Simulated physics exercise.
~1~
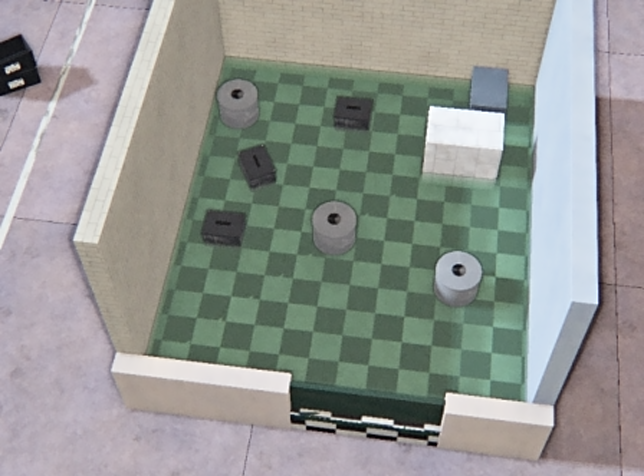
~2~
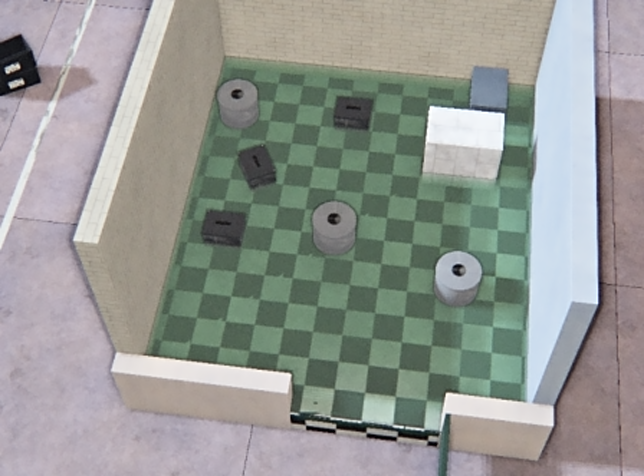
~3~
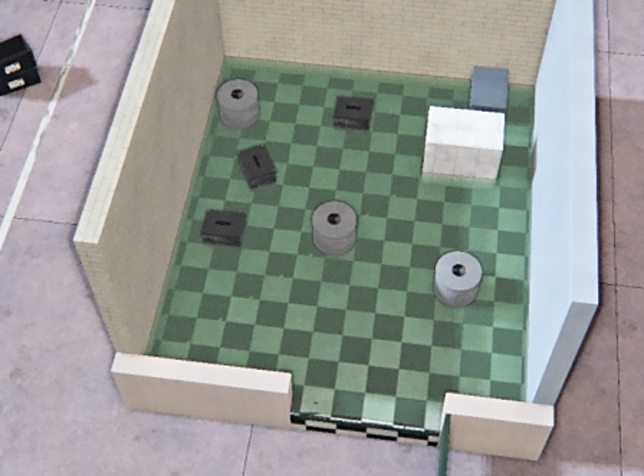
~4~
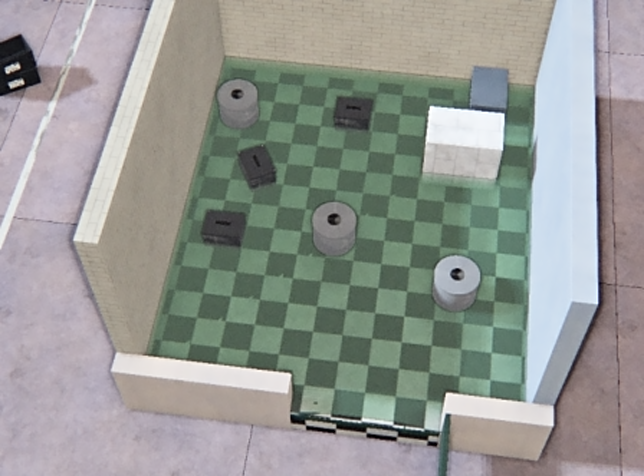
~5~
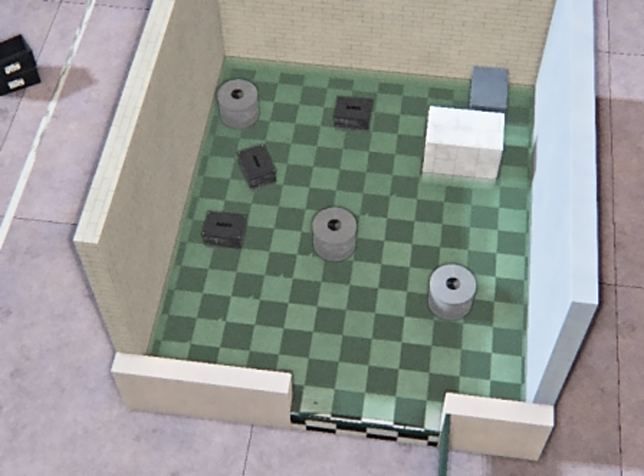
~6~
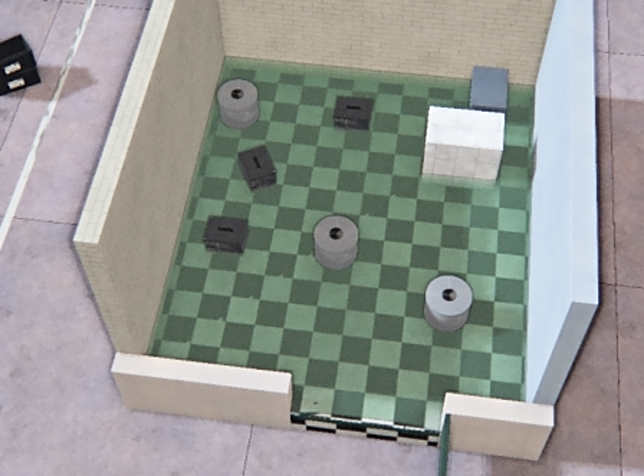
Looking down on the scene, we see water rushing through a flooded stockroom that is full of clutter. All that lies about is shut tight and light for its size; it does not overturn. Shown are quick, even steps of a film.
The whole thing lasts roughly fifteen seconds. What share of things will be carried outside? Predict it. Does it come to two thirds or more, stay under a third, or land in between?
Lands mid-band.
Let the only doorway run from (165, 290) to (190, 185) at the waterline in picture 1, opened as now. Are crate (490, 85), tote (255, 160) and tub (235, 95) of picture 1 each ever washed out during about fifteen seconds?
Answer, item by item: Not lost, lost, lost.
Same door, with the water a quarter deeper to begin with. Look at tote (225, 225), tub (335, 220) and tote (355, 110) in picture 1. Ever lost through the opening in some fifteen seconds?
Log - object 1: Lost; object 2: Lost; object 3: Still there.
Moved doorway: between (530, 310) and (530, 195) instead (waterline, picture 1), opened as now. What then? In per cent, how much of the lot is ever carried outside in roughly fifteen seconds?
My guess is close to 40 percent.
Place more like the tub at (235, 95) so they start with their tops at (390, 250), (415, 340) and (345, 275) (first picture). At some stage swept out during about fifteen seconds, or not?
Outcome for each, listed in order: Leaves, leaves, leaves.
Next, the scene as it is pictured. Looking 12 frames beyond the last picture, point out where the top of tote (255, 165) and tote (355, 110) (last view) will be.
(255, 228) and (349, 154), about.
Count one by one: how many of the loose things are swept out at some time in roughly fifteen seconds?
Tally: 3.
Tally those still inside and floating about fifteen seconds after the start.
4.
A moment on, 0 of 7 are out; 7 afloat.
Next, 2 of 7 are out; 5 afloat.
Later, 3 of 7 are out; 4 afloat.
In the end, 3 of 7 are out; 4 afloat.
